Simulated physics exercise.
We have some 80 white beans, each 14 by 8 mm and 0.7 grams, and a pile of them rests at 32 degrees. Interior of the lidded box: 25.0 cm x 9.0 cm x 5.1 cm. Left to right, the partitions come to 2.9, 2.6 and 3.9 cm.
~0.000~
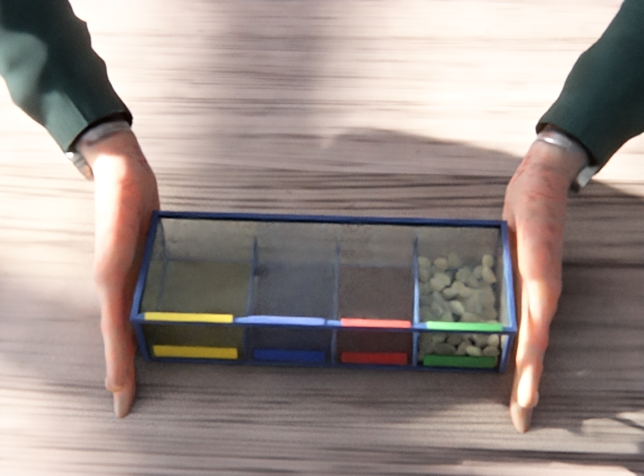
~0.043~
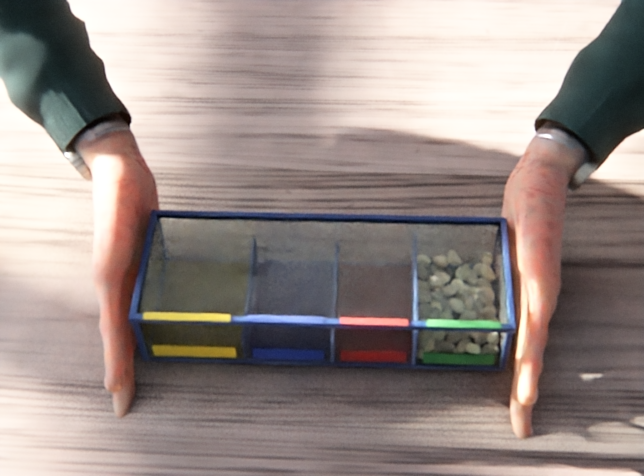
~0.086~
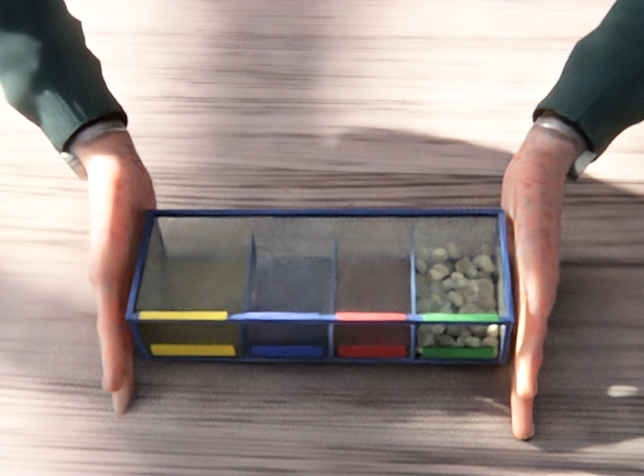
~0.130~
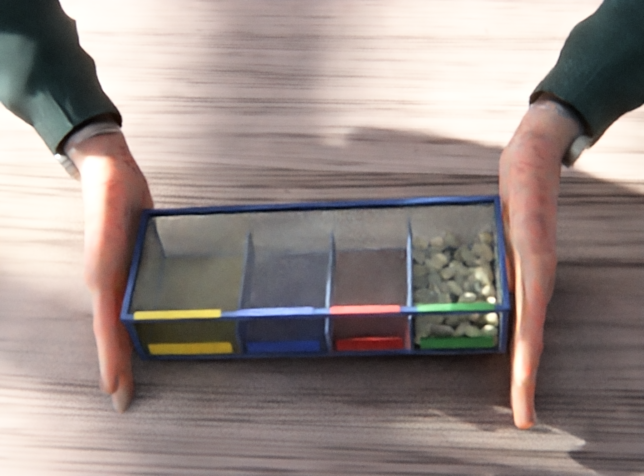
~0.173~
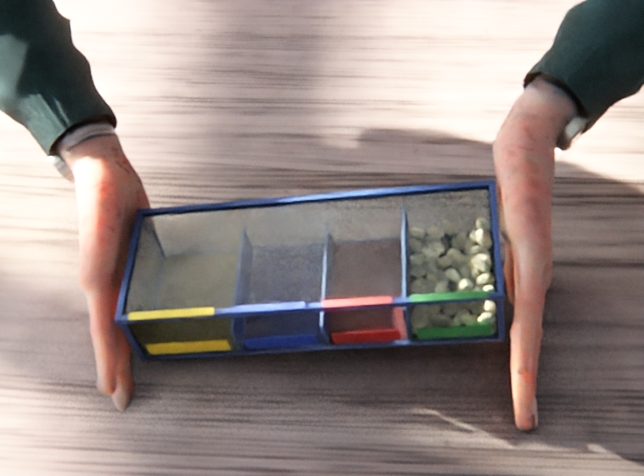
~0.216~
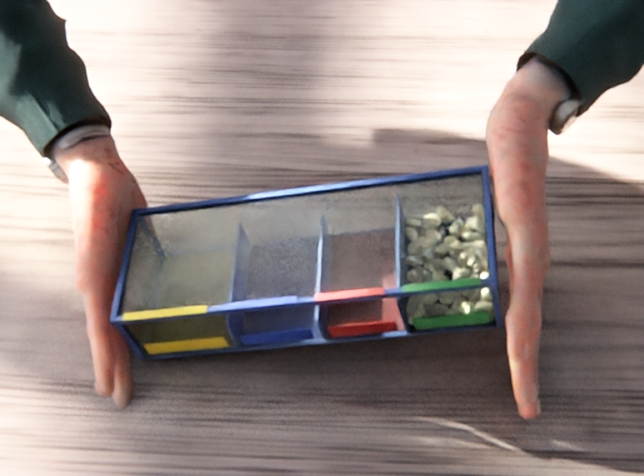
In this clip, two hands hold a clear box with yellow, blue, red and green sections, pale beans filling the green one at right; after staying nearly level, the box tilts slightly as the hands raise its right end.
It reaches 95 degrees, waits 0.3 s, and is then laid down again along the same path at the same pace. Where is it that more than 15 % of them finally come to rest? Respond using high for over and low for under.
Red low, blue low, green high, yellow high.
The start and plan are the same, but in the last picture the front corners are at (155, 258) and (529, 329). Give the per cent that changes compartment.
It would come to roughly 0 percent.
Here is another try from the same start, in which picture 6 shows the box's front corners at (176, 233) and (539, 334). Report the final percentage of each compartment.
The compartments end with red 0 per cent, blue 0 per cent, green 100 per cent and yellow 0 per cent.
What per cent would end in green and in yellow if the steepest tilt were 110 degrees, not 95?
In that case green 60; yellow 35.
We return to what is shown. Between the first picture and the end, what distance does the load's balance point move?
6.5 cm or thereabouts.
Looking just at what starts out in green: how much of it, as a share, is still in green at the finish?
Fraction kept: Approx. 70 %.
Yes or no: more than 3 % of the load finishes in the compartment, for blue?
As for blue, not so.
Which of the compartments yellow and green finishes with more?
The green compartment ends up with more.
Then, at 1.38 s, tilt 95 degrees; red 5 %, blue 10 %, green 75 %, yellow 5 %.
After 2.16 s, tilt 49 degrees; red 5 %, green 65 %, yellow 25 %.
After 2.95 s, tilt 0 degrees; red 10 %, green 65 %, yellow 25 %.
In the end, at 3.7 s, red 10 %, blue 0 %, green 65 %, yellow 25 %.
